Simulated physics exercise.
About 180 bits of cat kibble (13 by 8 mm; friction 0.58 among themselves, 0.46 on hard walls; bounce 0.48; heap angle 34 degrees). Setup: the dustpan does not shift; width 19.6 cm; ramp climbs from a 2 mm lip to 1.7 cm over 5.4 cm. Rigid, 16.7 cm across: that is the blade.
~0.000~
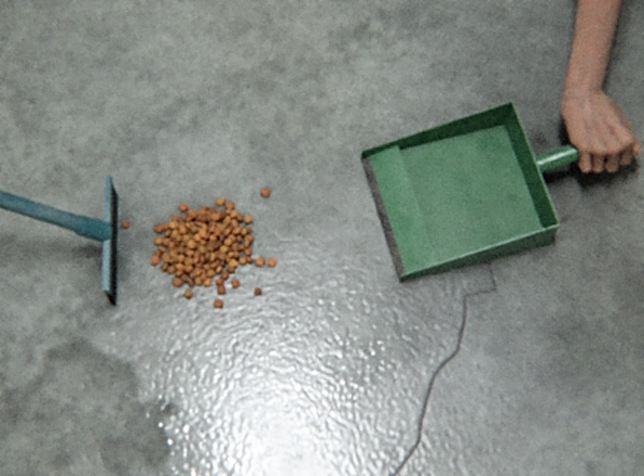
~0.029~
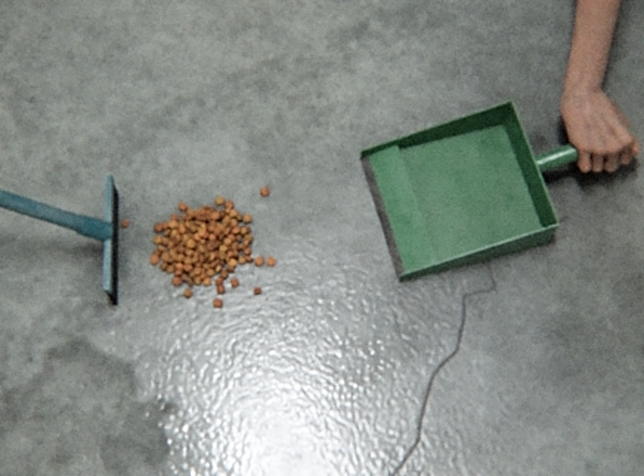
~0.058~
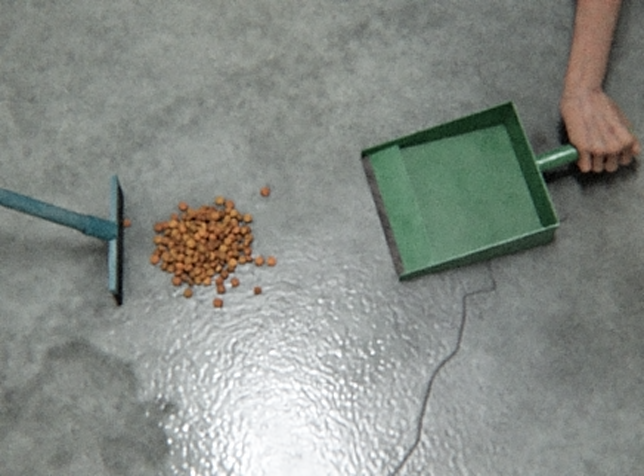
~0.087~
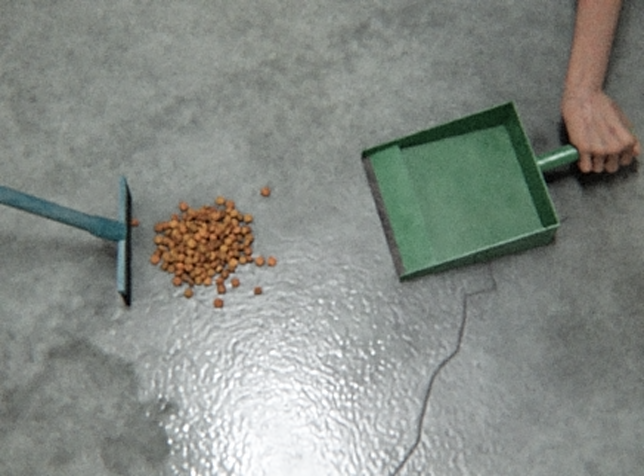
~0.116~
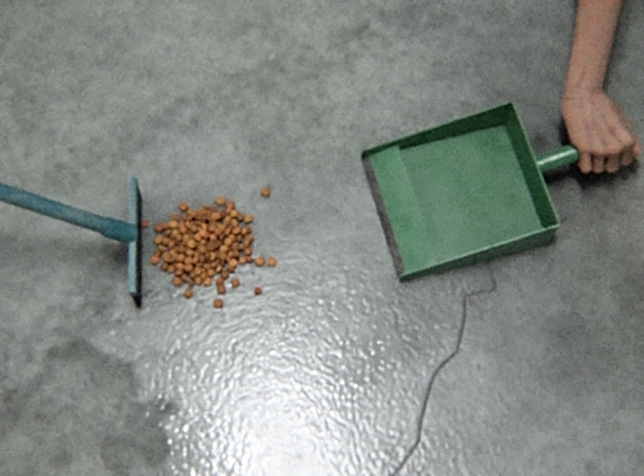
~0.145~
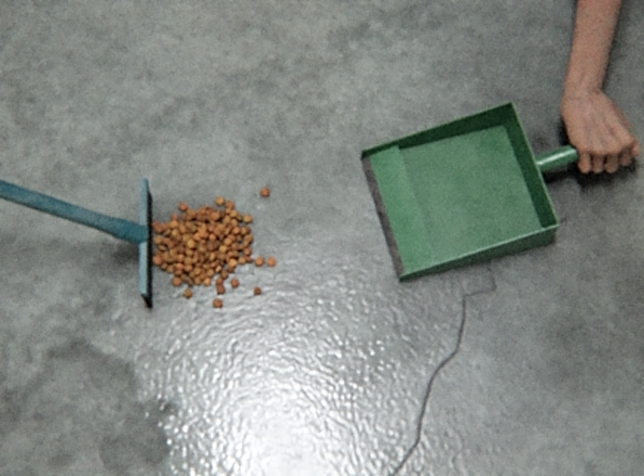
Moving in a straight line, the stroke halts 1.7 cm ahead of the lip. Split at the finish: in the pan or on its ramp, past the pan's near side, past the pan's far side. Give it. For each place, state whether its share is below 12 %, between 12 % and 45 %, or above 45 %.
In the pan or on its ramp: Between 12 % and 45 %; past the pan's near side: Between 12 % and 45 %; past the pan's far side: Below 12 %.
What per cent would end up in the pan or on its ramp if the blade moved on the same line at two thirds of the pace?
Share: About 20 %.
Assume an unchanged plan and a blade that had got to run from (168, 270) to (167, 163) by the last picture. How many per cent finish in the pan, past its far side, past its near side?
Per cent by place - pan 20, far side 10, near side 0.
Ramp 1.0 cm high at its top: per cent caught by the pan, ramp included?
In that case some 25 per cent.
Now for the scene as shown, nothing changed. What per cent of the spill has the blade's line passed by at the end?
My guess is close to 20 per cent.
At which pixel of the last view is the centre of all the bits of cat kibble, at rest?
Centre at rest: Approx. (386, 257) px.
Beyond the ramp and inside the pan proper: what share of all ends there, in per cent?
Close to 0 per cent.
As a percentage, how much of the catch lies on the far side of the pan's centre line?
I'd put it near 10 per cent.
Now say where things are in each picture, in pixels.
The first picture shows blade from (107, 290) to (109, 182), moved 0.0 cm, 0 of the pieces shifted so far; middle of the pieces at (204, 243); pan at (467, 197).
The second picture shows blade from (109, 290) to (110, 181), moved 0.2 cm, 0 of the pieces shifted so far; middle of the pieces at (203, 243).
The third picture shows blade from (114, 290) to (115, 181), moved 0.9 cm, 0 of the pieces shifted so far; middle of the pieces at (203, 243).
The fourth picture shows blade from (122, 291) to (123, 182), moved 2.0 cm, 1 of the pieces shifted so far; middle of the pieces at (204, 243).
The fifth picture shows blade from (133, 292) to (134, 183), moved 3.5 cm, 1 of the pieces shifted so far; middle of the pieces at (204, 243).
The sixth picture shows blade from (144, 293) to (144, 184), moved 5.0 cm, 2 of the pieces shifted so far; middle of the pieces at (203, 243); pan at (466, 197). Its pace works out near 0.53 m/s, heading 20 degrees towards the viewer's side.
After 0.43 s, middle of the blade 18 cm from the lip; 0 % over the lip, far side 0 %, near side 0 %.
Then, at 0.62 s, middle of the blade 9 cm from the lip; 0 % over the lip, far side 0 %, near side 15 %.
After 0.93 s, middle of the blade 3 cm from the lip; 25 % over the lip, far side 0 %, near side 25 %.
At rest (1.4 s), pan 25 %, near side 25 %, far side 0 %, in front of the lip or behind the blade 50 %.
